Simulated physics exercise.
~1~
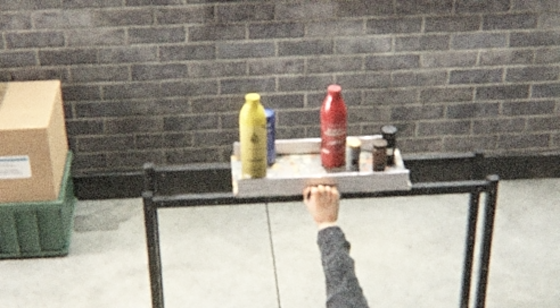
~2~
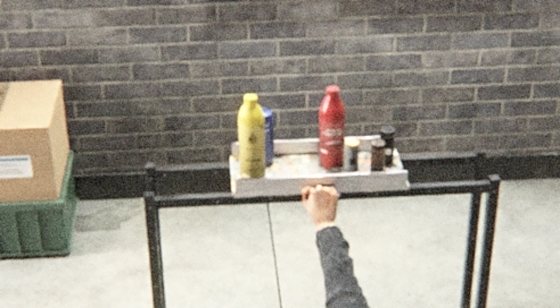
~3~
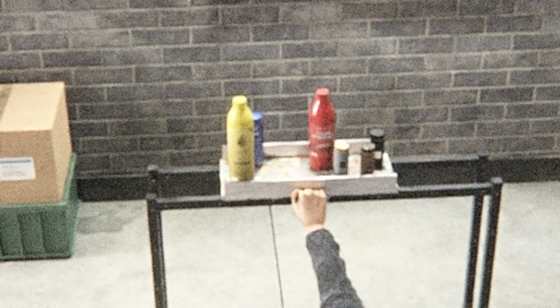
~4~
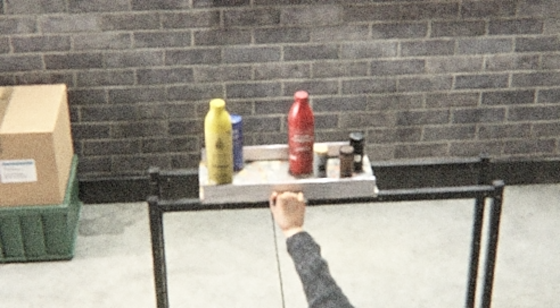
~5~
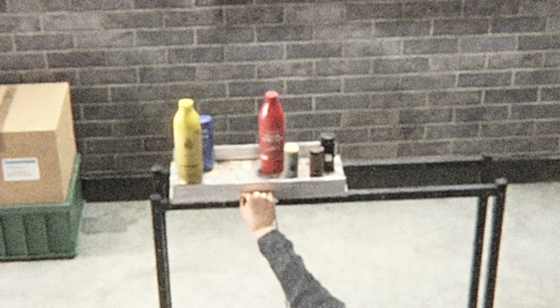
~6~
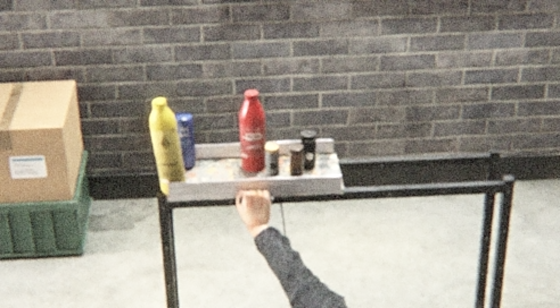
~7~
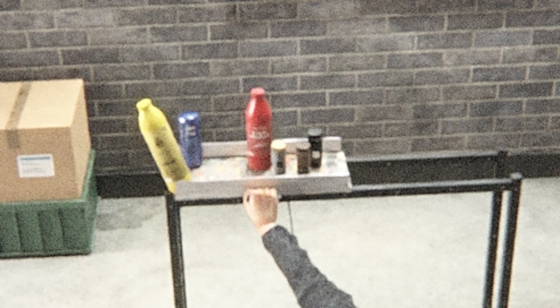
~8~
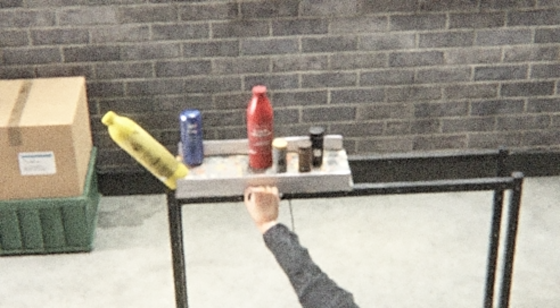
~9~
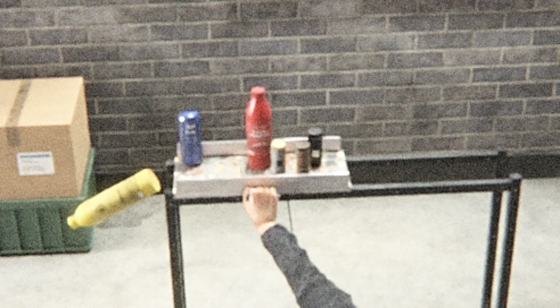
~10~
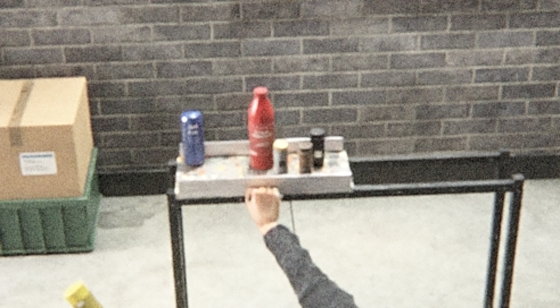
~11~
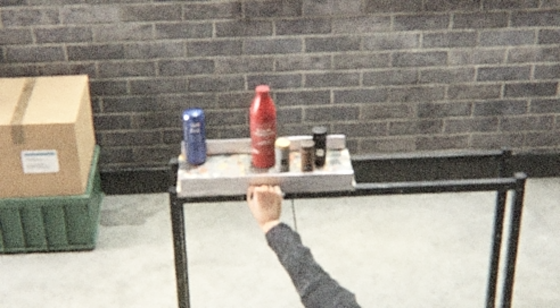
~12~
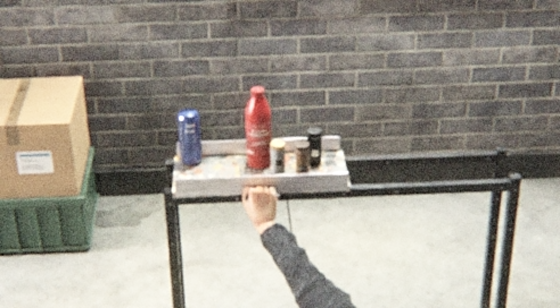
The tray slides left under a hand, and the yellow bottle topples off its left end.
